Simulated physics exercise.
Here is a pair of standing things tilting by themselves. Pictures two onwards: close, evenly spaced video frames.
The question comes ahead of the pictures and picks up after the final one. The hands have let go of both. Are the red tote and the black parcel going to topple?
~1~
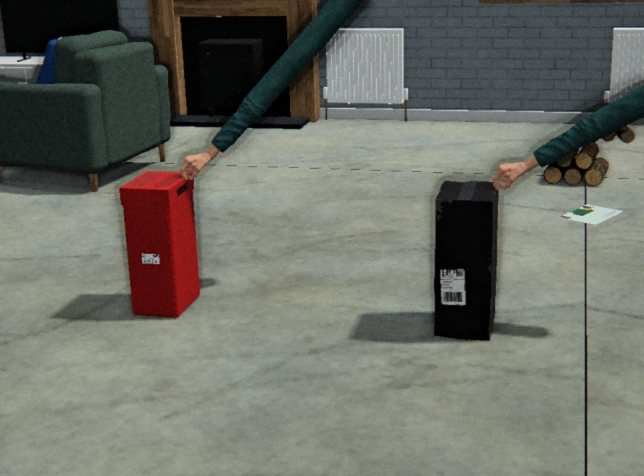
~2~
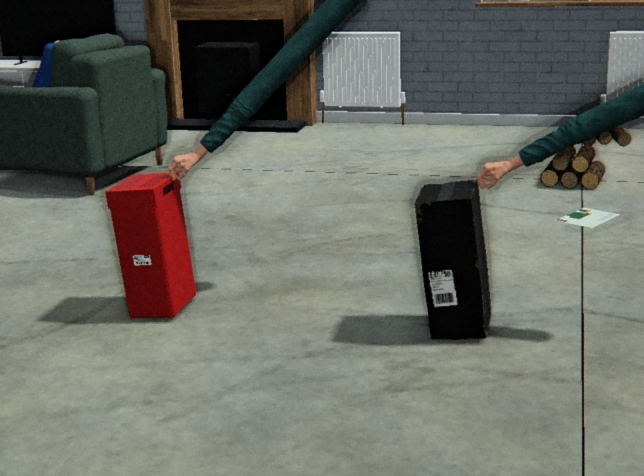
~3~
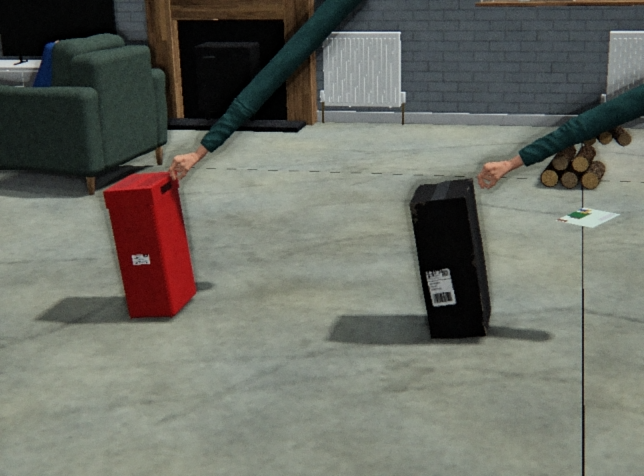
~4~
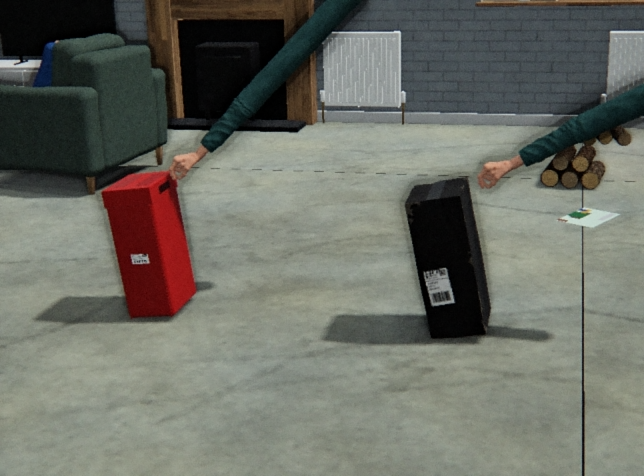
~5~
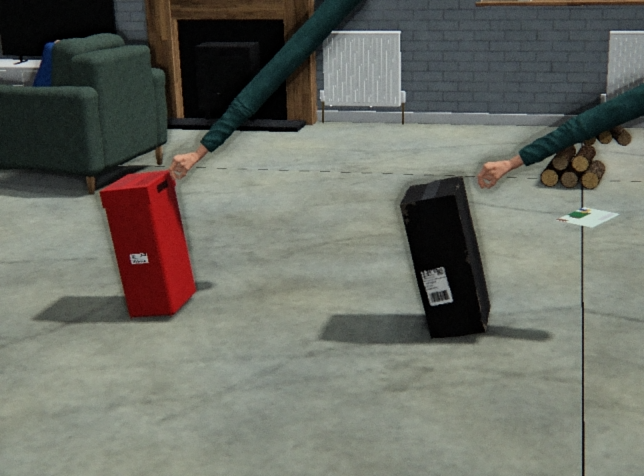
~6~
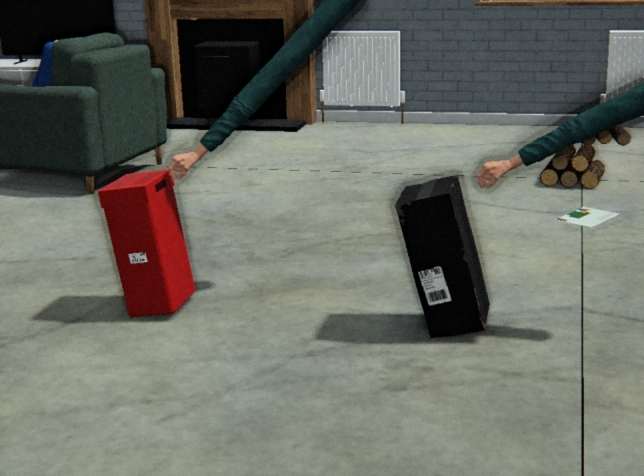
In the end the red tote stays upright, while the black parcel tumbles over.
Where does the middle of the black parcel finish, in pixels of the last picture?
(365, 297).
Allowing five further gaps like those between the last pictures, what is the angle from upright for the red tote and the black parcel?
Then you'd see 10° for the first one and 20° for the other.
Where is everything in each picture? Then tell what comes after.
The first frame shows red tote (162, 244) upright; black parcel (467, 259) upright.
The second frame shows red tote (154, 245) 5° off upright; black parcel (454, 260) 7° off upright.
The third frame shows red tote (153, 245) 6° off upright; black parcel (452, 259) 9° off upright.
The fourth frame shows red tote (152, 245) 7° off upright; black parcel (449, 258) 11° off upright.
The fifth frame shows red tote (151, 244) 8° off upright; black parcel (447, 257) 13° off upright.
The sixth frame shows red tote (150, 243) 8° off upright; black parcel (444, 257) 15° off upright.
Then, 0.26 s later than the last frame, red tote 5° off upright near (153, 245); black parcel 35° off upright near (417, 257).
Then, 0.42 s later than the last frame, red tote 4° off upright near (164, 245); black parcel 57° off upright near (391, 267).
Then, 0.60 s later than the last frame, red tote 3° off upright near (162, 246); black parcel on its side near (365, 296).
When it is over, the red tote returns to its base, near (159, 247); the black parcel goes down on its side, near (365, 297).
